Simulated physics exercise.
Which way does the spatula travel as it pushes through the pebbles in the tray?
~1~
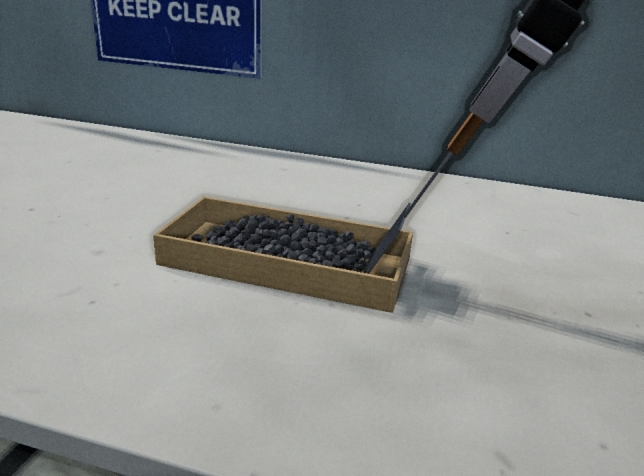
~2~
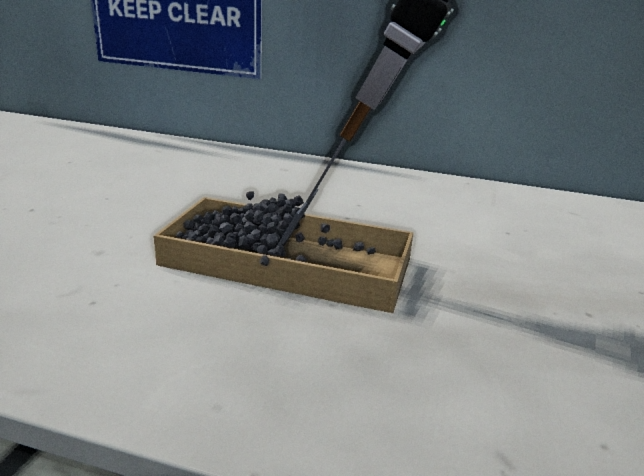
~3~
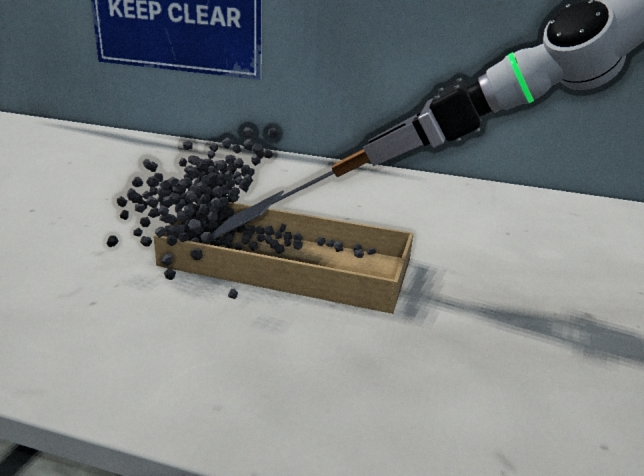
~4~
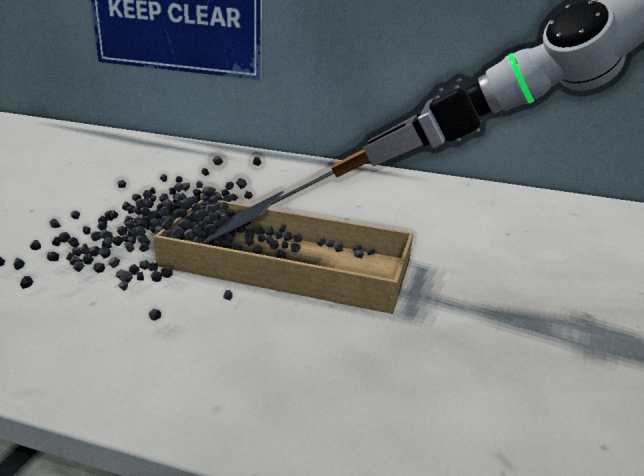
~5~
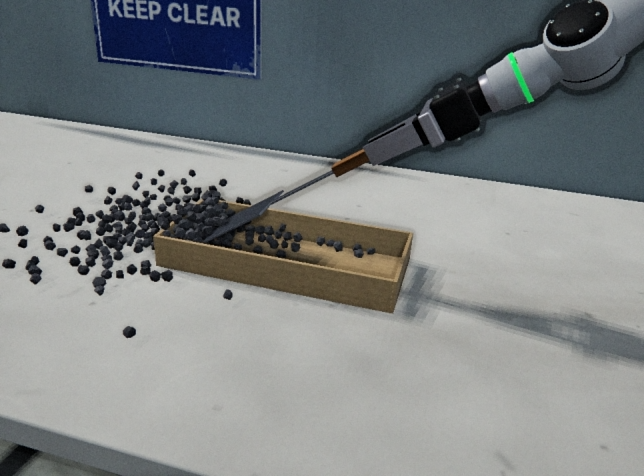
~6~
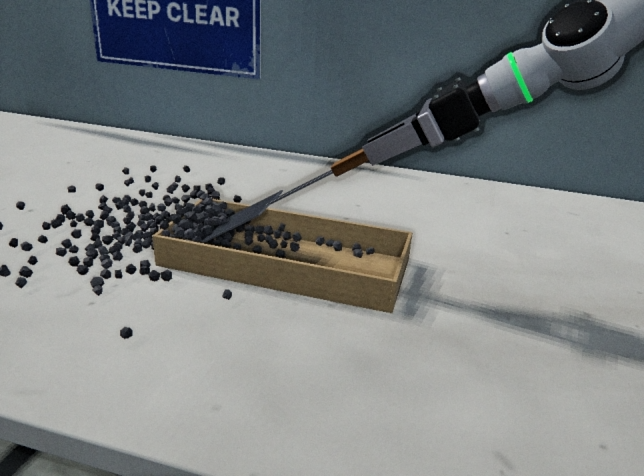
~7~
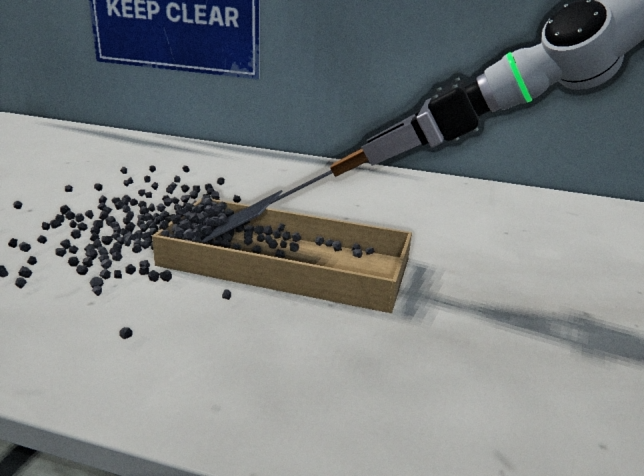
The spatula moves to the left, going from the right end of the tray toward the left end.
To begin with, a robot arm holds a spatula at the right end of a shallow wooden tray filled with small dark pebbles on a pale table. The blade sweeps left through the tray, pushing the pebbles into a steep heap and leaving much of the right side bare. As it nears the left end, the spatula tilts flatter and pebbles burst up and over the rim. They scatter across the table to the left while the arm holds still. Finally the pebbles settle, with many strewn on the table and the rest still in the tray.
